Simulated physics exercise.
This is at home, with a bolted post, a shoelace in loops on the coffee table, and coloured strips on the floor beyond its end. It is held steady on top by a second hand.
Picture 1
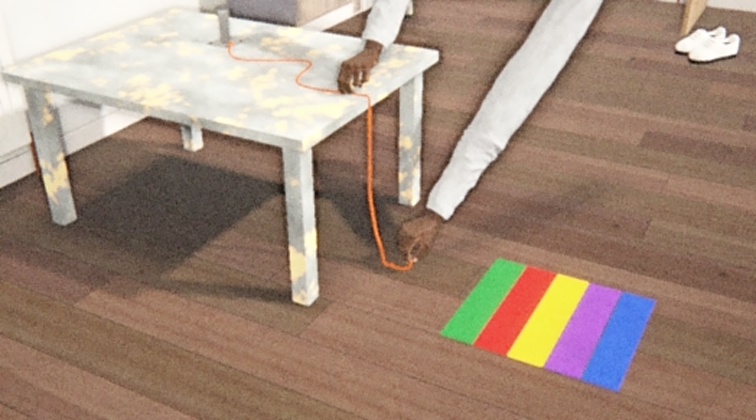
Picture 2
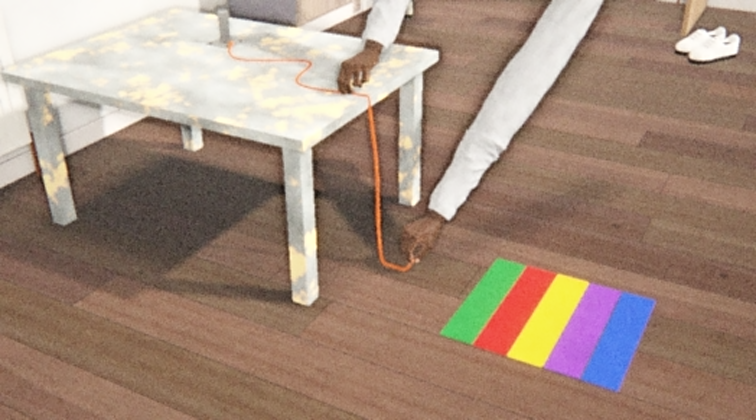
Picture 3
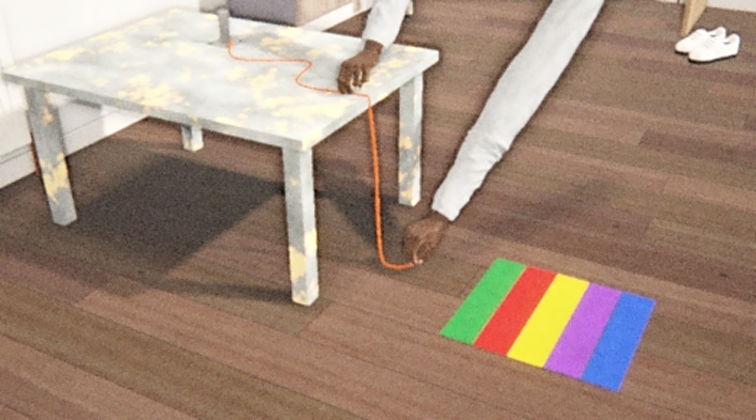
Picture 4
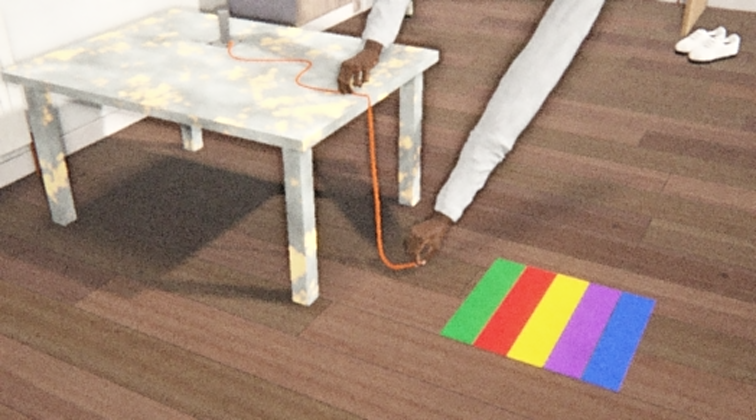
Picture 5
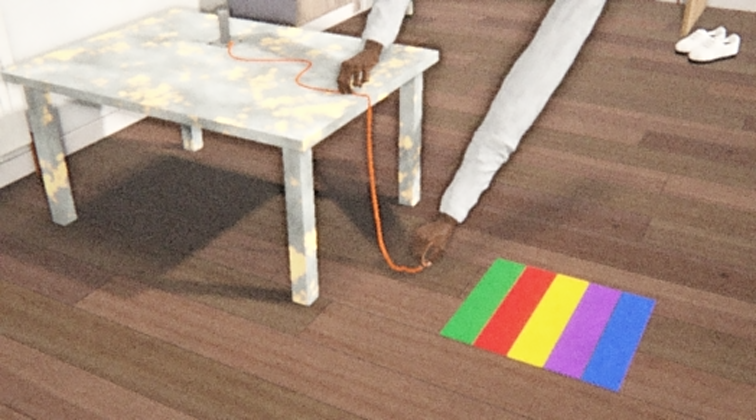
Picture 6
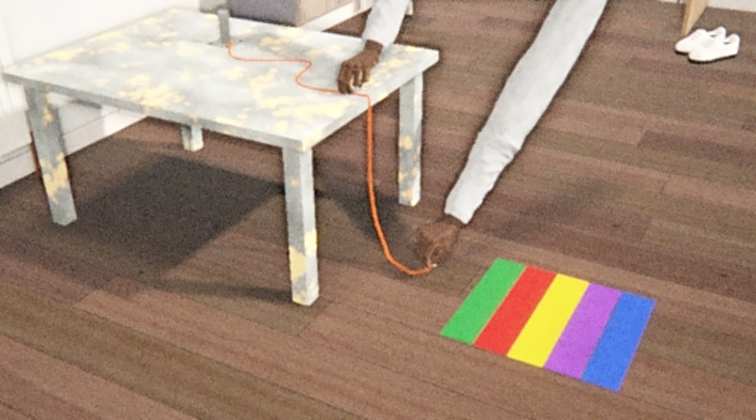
At first, one hand rests on the coffee table over an orange shoelace while another holds its hanging end near the floor, left of five coloured strips. The lower hand then shifts slightly to the right, drawing the end a little closer to the green strip, while the upper hand stays put.
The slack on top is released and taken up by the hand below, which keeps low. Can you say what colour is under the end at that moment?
Yes, it is purple.
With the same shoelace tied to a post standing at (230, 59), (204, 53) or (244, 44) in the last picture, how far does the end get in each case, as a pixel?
Going by the last picture, roughly (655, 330), (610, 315) and (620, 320).
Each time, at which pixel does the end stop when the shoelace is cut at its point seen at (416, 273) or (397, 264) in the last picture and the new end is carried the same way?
First try: Near (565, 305). Second try: Near (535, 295).
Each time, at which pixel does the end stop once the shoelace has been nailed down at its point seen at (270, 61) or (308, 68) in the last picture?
Per try (px): (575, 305), (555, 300).
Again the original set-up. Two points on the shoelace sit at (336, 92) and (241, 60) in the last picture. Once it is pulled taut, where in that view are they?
They finish at (396, 112) and (268, 56) respectively.
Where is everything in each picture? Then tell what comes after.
The first picture shows end (411, 260); green (467, 324); red (500, 334); yellow (534, 345); purple (570, 356); blue (607, 367).
The second picture shows end (413, 261); shoelace through (230, 55) (292, 61) (297, 82) (362, 95) (377, 172) (379, 240).
The third picture shows end (417, 262).
The fourth picture shows end (420, 263); shoelace through (230, 55) (292, 61) (297, 82) (362, 95) (374, 172) (379, 240).
The fifth picture shows end (425, 264).
The sixth picture shows end (430, 266); shoelace through (230, 55) (292, 61) (297, 82) (362, 95) (370, 171) (383, 240).
A little later, end near (537, 296); over red.
Next, end near (574, 306); over purple.
When it is tight, end near (596, 313); over purple. It gets as far as the purple strip.
